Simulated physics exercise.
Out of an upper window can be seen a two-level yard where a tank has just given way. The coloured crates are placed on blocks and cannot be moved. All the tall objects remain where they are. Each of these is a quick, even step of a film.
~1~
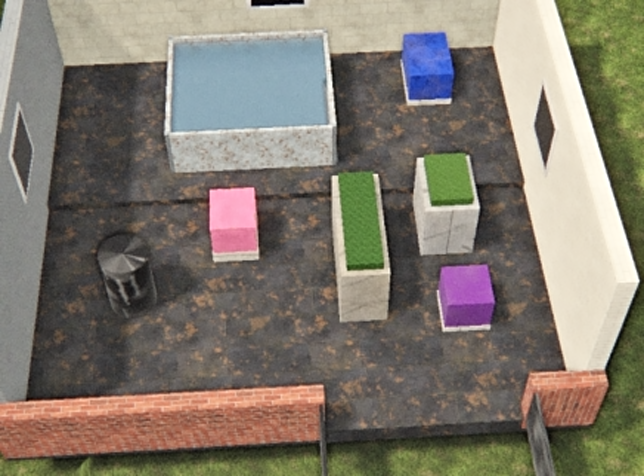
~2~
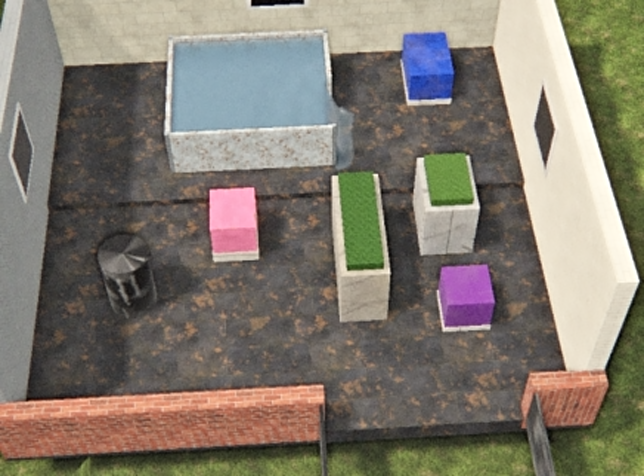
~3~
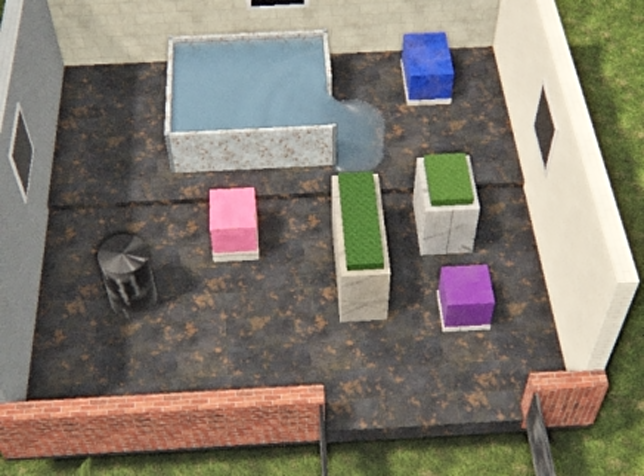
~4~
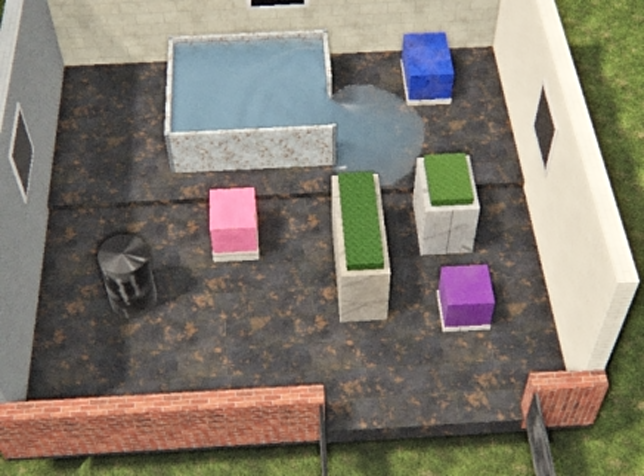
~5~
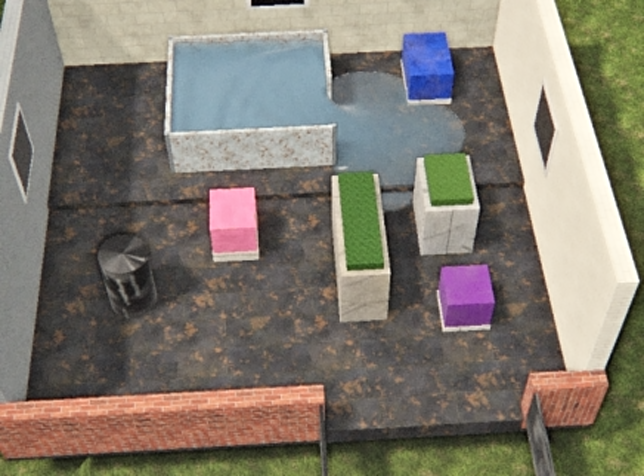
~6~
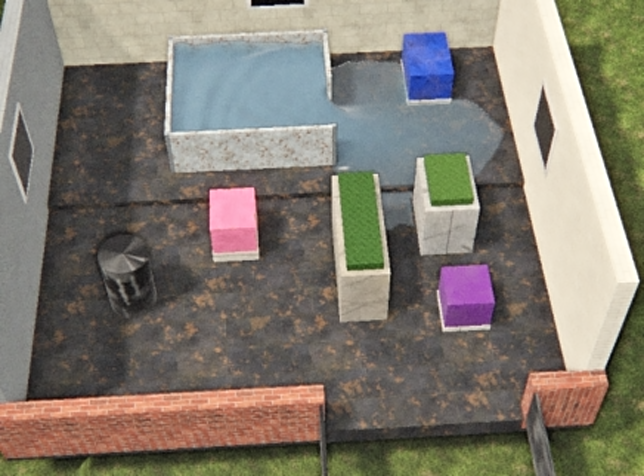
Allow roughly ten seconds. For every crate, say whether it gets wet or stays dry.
Result: The blue crate ends up wet. The pink crate ends up dry. The purple crate ends up wet.
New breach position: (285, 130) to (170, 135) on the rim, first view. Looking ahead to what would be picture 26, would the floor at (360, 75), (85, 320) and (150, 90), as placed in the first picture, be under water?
In the order given, the spots are not soaked, swamped and not soaked.
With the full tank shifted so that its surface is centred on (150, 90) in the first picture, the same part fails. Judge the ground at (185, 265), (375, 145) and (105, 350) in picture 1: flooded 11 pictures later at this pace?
Taking the three spots in order: Bare, swamped, bare.
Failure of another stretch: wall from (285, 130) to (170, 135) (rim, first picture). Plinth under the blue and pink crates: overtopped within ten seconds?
The blue one is spared, the pink one is soaked.
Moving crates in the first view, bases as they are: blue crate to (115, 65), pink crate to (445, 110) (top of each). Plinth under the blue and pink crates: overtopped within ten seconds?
Blue crate: Is missed. Pink crate: Is overtopped.
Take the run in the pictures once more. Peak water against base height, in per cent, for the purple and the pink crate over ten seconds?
Respectively 250 % and 20 %.
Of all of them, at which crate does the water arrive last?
Go for the one in pink.
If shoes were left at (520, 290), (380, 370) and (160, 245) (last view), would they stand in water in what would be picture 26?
Status per point, in sequence: Waterlogged, then waterlogged, then unwetted.
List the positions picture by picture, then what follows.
The first picture shows the tank at (250, 84) is whole and still.
In the second picture, the front is at a hidden place, out from the gap at (330, 124).
In the third picture, the front is at (370, 109), out from the gap at (330, 127).
In the fourth picture, water pours out at (330, 128) and has run to (417, 121).
In the fifth picture, the front is at a hidden place, out from the gap at (330, 128).
In the sixth picture, water pours out at (330, 128) and has run to (496, 137).
A moment on, water covers 20 % of the floor; the blue crate water round its plinth, the pink crate not reached, the purple crate not reached.
Next, water covers 35 % of the floor; the blue crate water round its plinth, the pink crate not reached, the purple crate water round its plinth.
Then, water covers 40 % of the floor; the blue crate water round its plinth, the pink crate not reached, the purple crate water round its plinth.
Later, water covers 50 % of the floor; the blue crate water round its plinth, the pink crate not reached, the purple crate water round its plinth.
In the end, water covers 75 % of the floor; the blue crate was topped, the pink crate stayed above the water, the purple crate was topped.
